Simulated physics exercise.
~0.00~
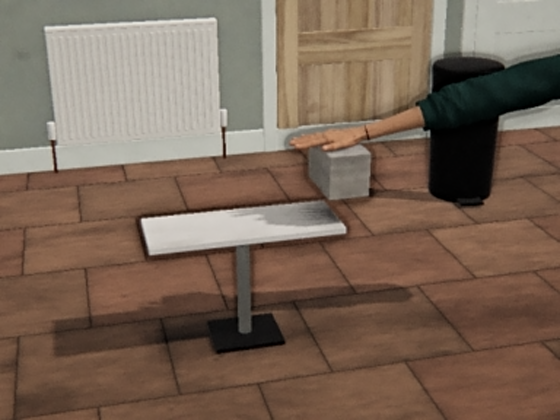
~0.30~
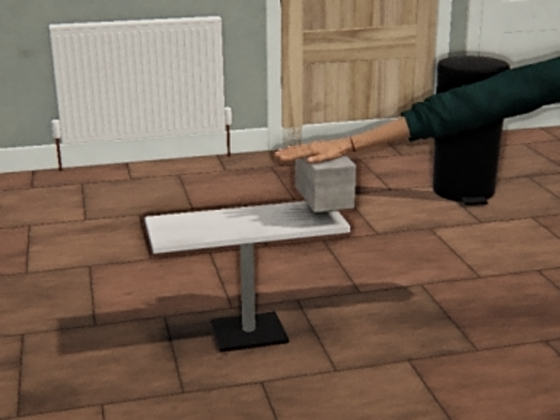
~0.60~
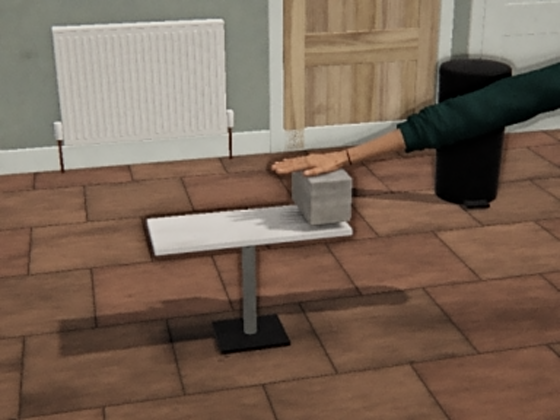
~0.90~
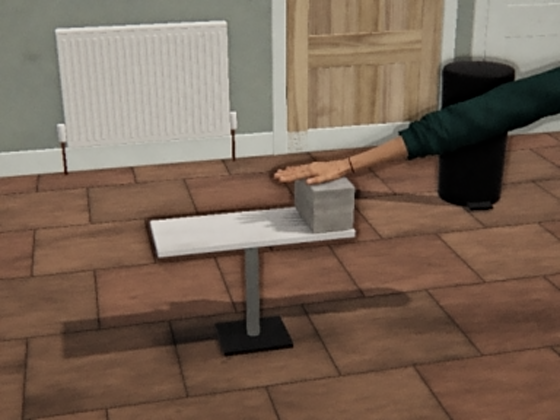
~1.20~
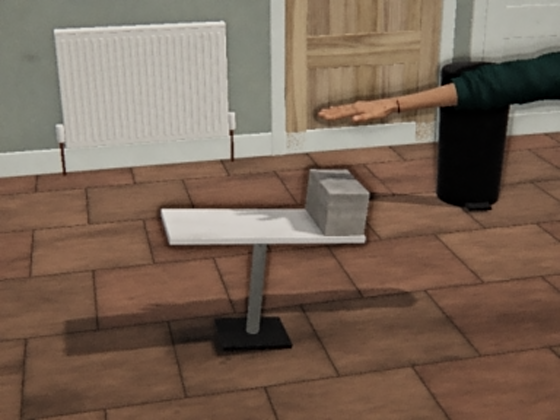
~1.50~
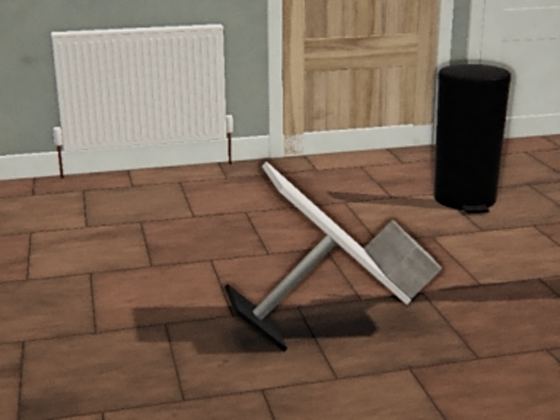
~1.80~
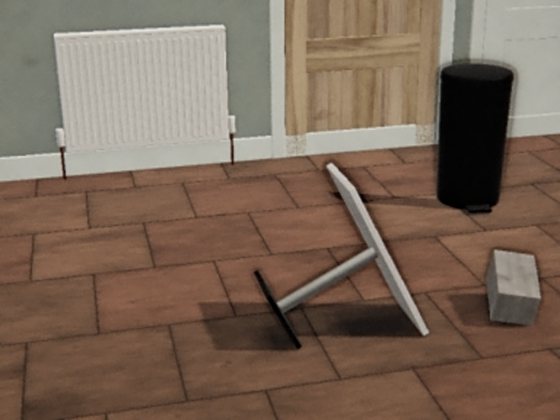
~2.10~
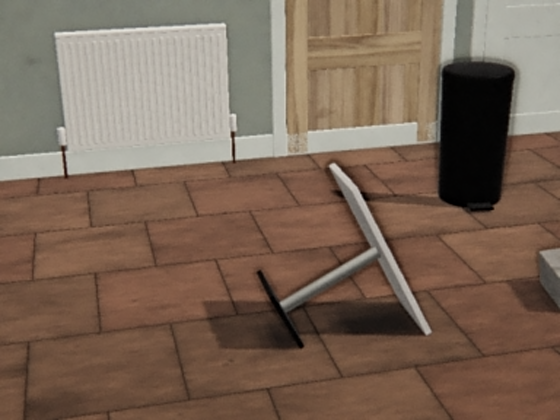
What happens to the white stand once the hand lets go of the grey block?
The stand tips over to the right, its base lifting off flat, and it ends up lying on its side with the edge of its top on the floor.
The video shows a hand lowering a grey block onto the right end of a small white-topped stand and letting go. The stand tips over to the right and comes to rest on its side, while the block tumbles off and moves away across the tiled floor.
